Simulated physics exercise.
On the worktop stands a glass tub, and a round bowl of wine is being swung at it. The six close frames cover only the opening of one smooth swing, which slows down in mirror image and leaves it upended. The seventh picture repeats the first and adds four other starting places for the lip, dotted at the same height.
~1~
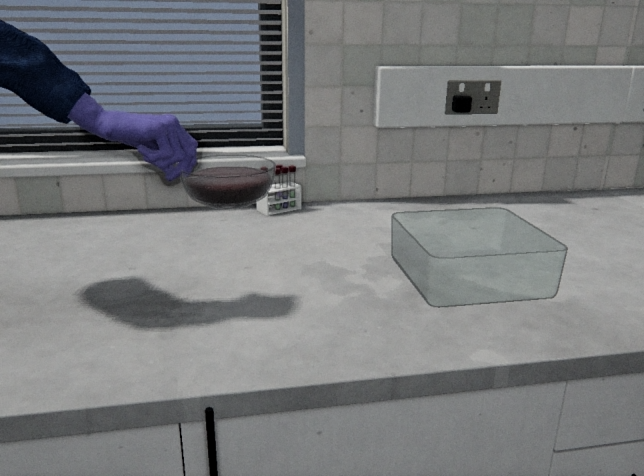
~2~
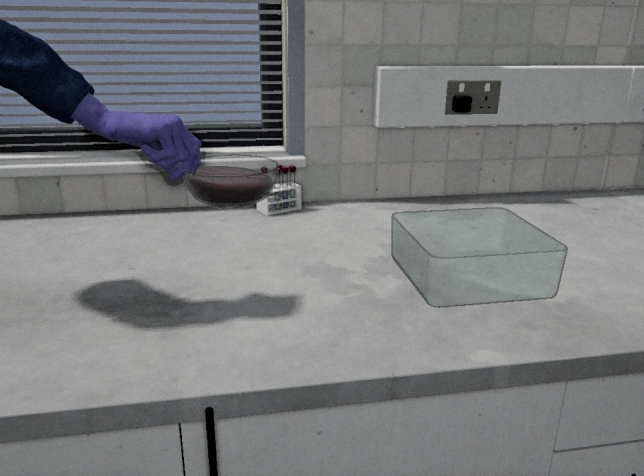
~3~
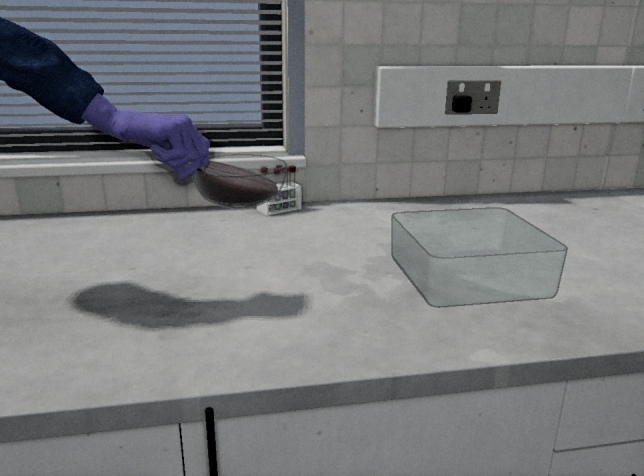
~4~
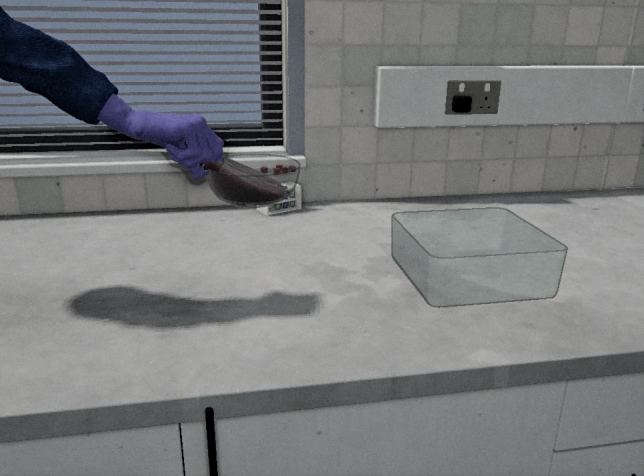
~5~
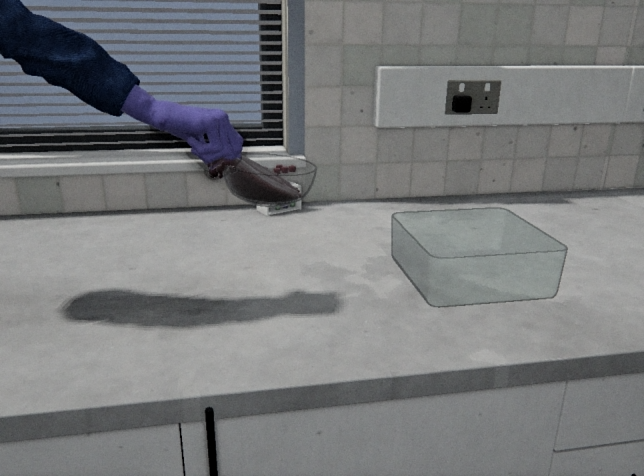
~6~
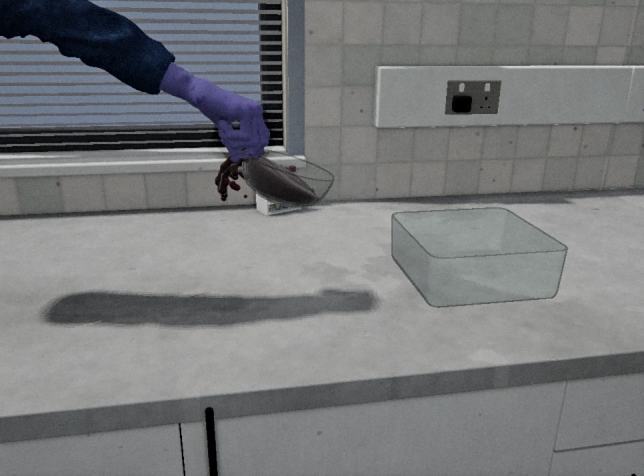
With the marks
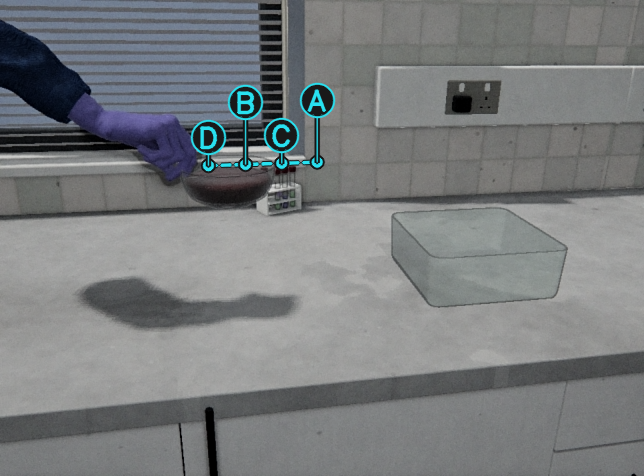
Gloved hand swinging a bowl of dark wine rightwards above a worktop with a glass tub, wine slopping over the rim.
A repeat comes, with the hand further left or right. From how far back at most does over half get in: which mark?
Choose A.
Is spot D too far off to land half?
Yes.
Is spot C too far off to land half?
Yes, that goes wrong.
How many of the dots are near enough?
One.
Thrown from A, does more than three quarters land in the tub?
No, it does not.
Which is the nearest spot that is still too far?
C it is.
In cyan, A at (317, 162); B at (245, 164); C at (281, 163); D at (208, 165).
With A, about 63 % lands in the tub, 27 % falls short and 10 % goes beside or beyond.
With B, about 3 % lands in the tub, 95 % falls short.
With C, about 29 % lands in the tub, 63 % falls short and 7 % goes beside or beyond.
With D, about 0 % lands in the tub, 99 % falls short.
